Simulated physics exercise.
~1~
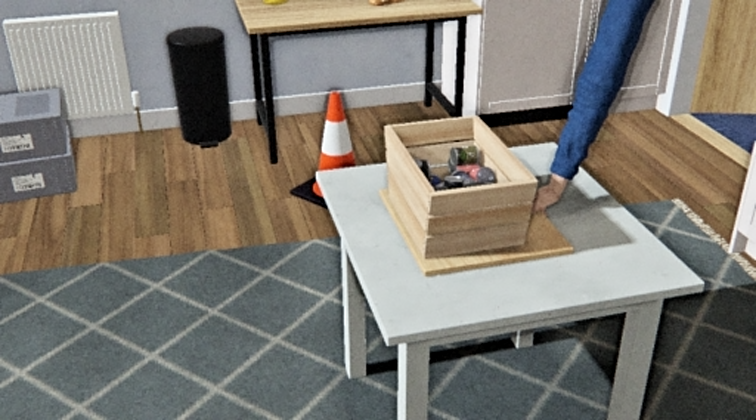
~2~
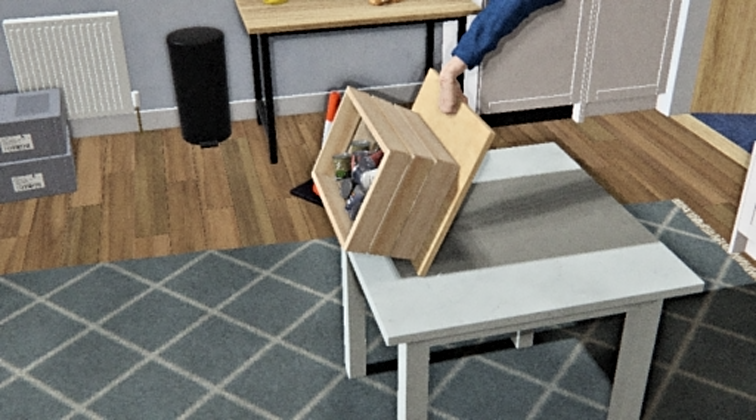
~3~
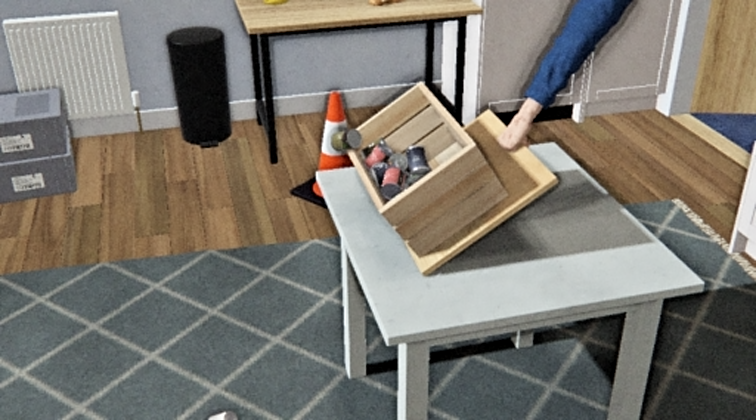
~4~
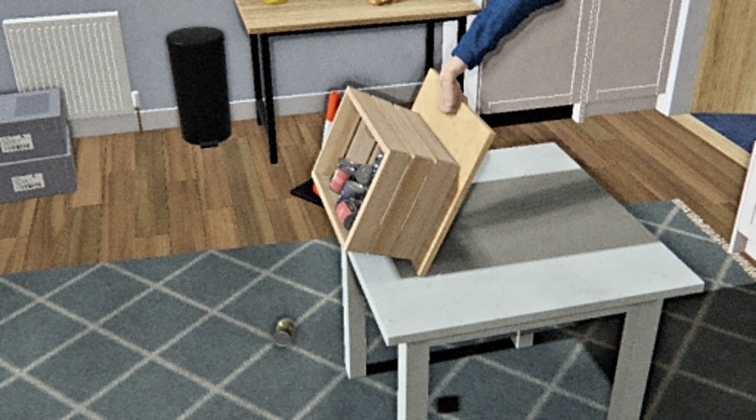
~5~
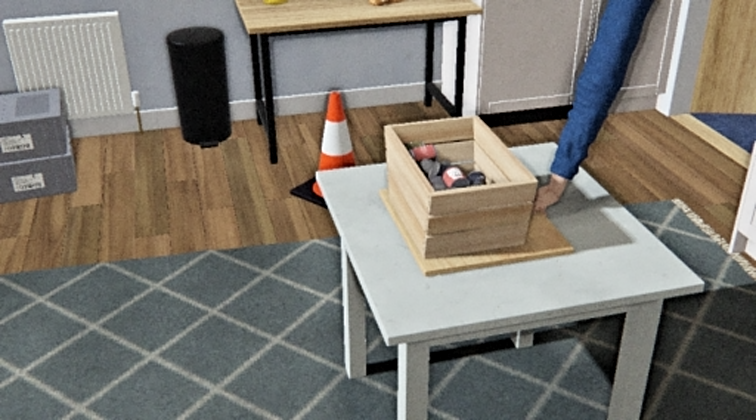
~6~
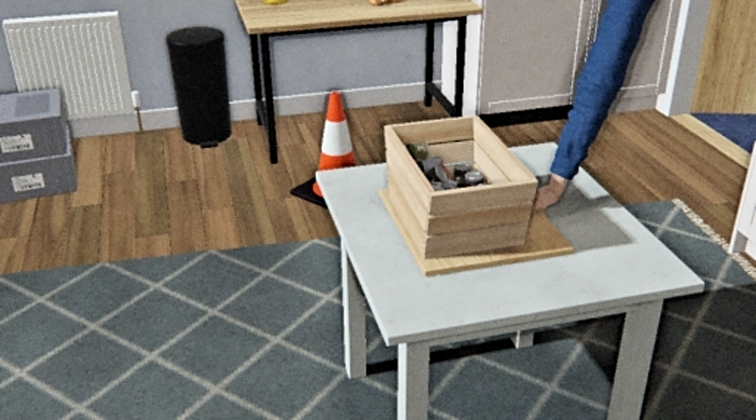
A wooden box of small tins on a board tips steeply left as a blue-sleeved arm lifts the board's right side, partly lowers it and raises it again. Two tins drop onto the rug, and the box ends flat on the table, most tins still inside.
